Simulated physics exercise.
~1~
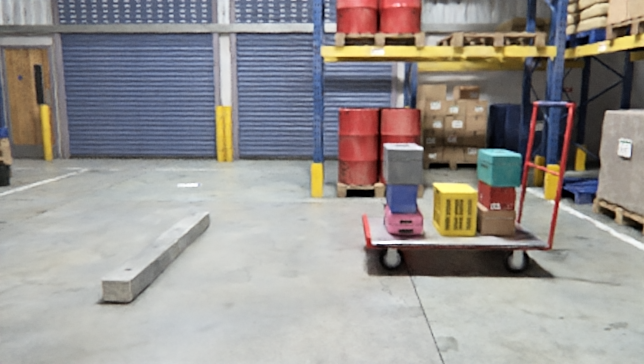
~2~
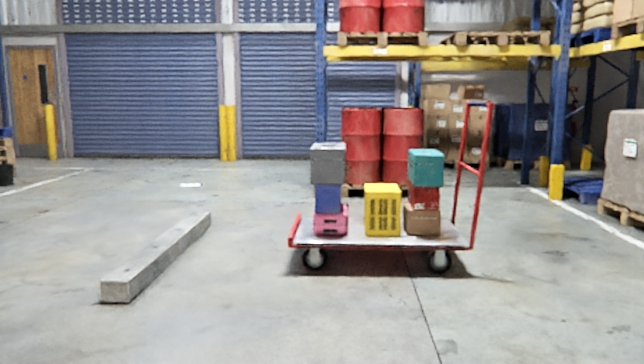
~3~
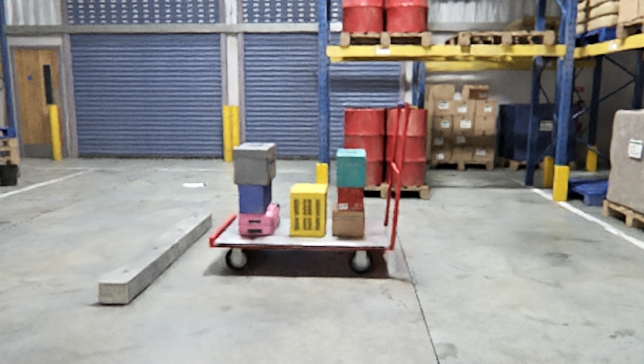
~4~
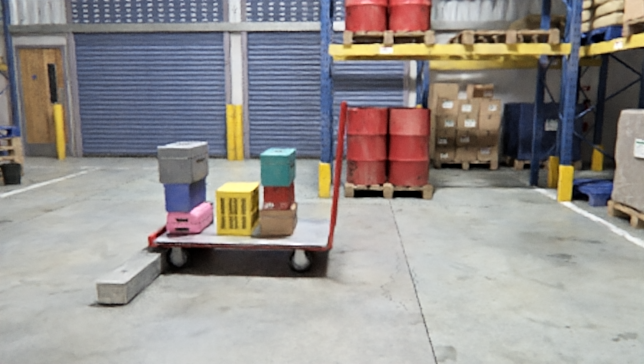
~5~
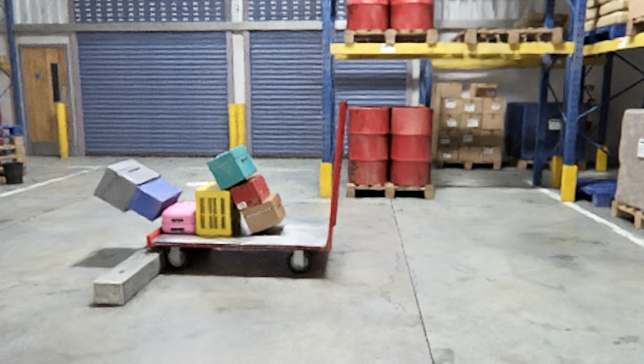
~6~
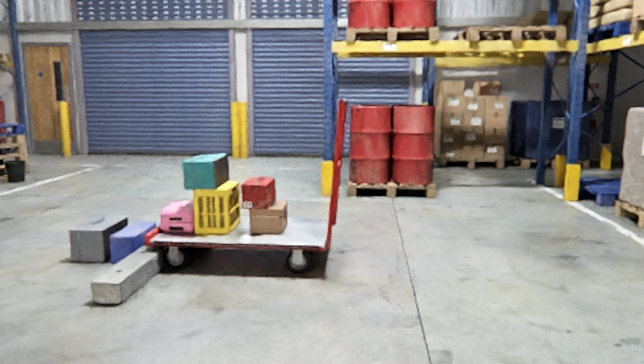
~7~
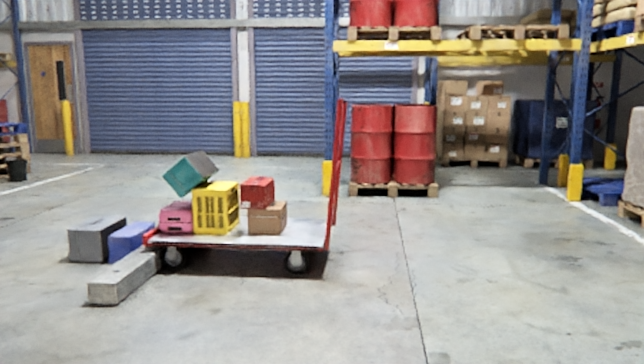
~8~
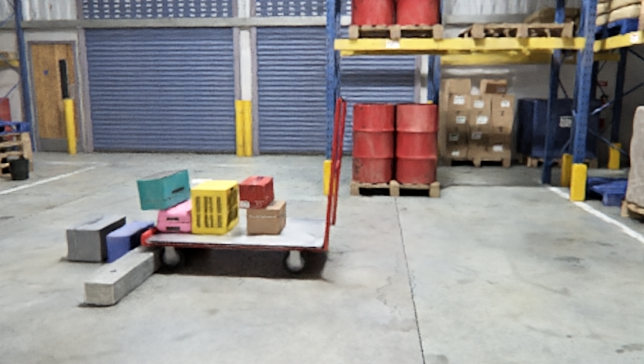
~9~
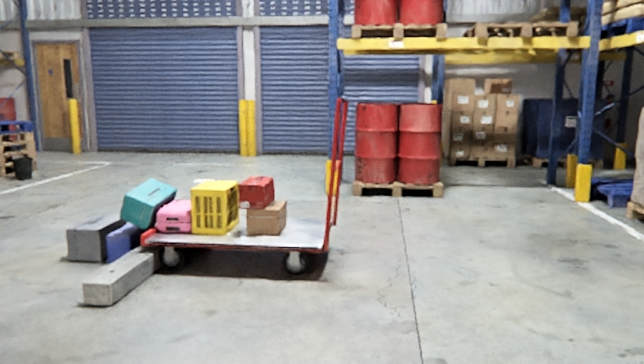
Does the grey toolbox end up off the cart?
Yes, the grey toolbox tips over the front of the cart and ends up on the floor by the kerb.
